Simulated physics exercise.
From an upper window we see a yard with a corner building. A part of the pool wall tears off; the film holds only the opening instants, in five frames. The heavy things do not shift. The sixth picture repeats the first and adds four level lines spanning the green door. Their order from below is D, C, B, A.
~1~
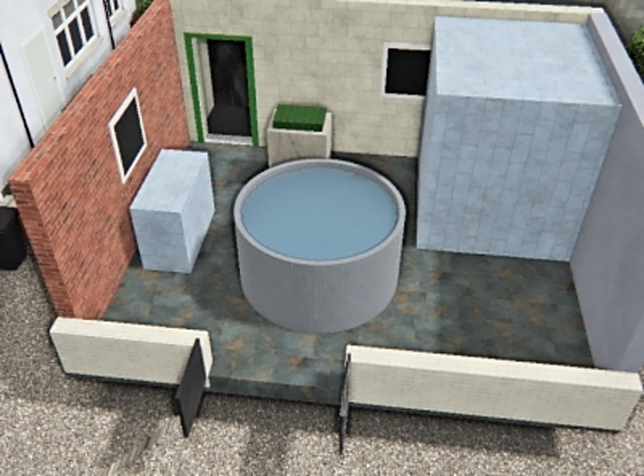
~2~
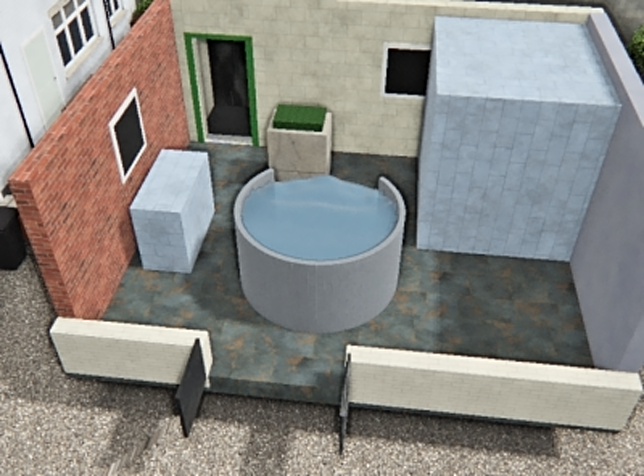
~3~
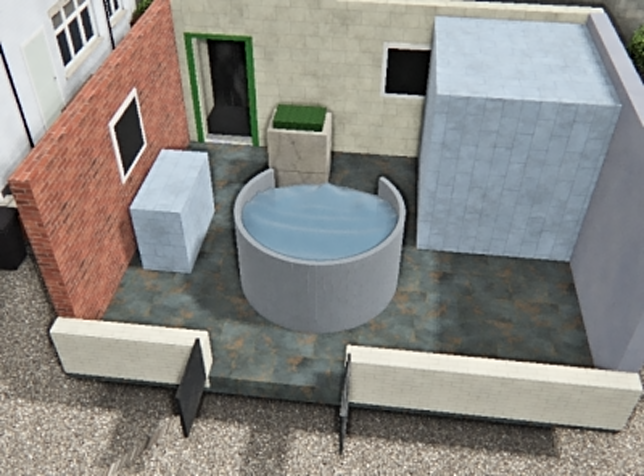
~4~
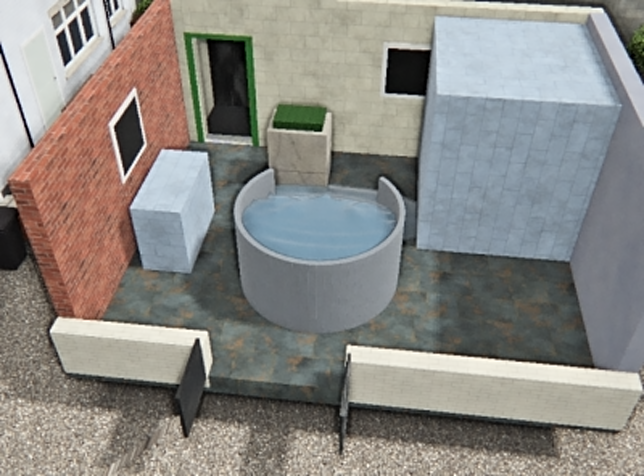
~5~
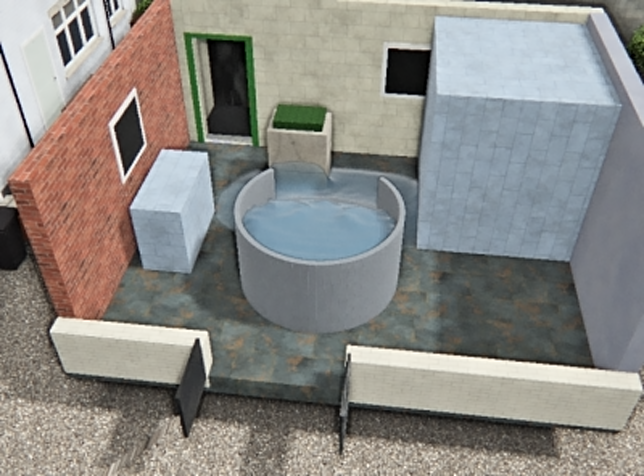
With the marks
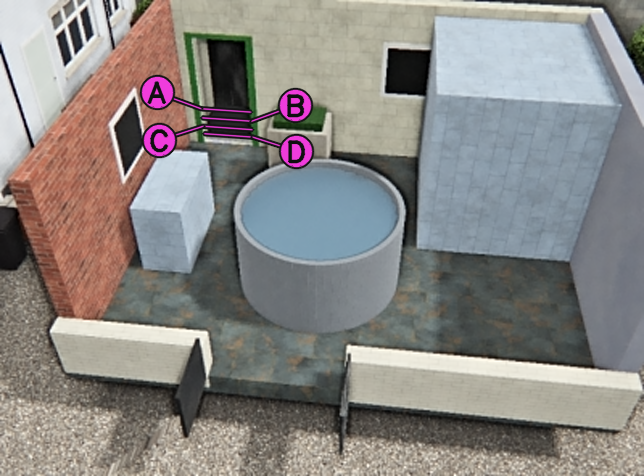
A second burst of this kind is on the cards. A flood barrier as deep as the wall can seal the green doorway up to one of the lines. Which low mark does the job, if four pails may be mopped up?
Choose B.
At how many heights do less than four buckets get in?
Two of the four.
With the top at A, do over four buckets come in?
No, not at all.
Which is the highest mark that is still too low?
C it is.
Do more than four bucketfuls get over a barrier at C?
Yes.
On the marked copy, A at (225, 110); B at (226, 119); C at (227, 127); D at (228, 135); from the bottom up D, C, B, A.
With A, nothing gets over.
With B, a bucket or two gets in.
With C, about 8 bucketfuls get in.
With D, dozens of bucketfuls pour in.
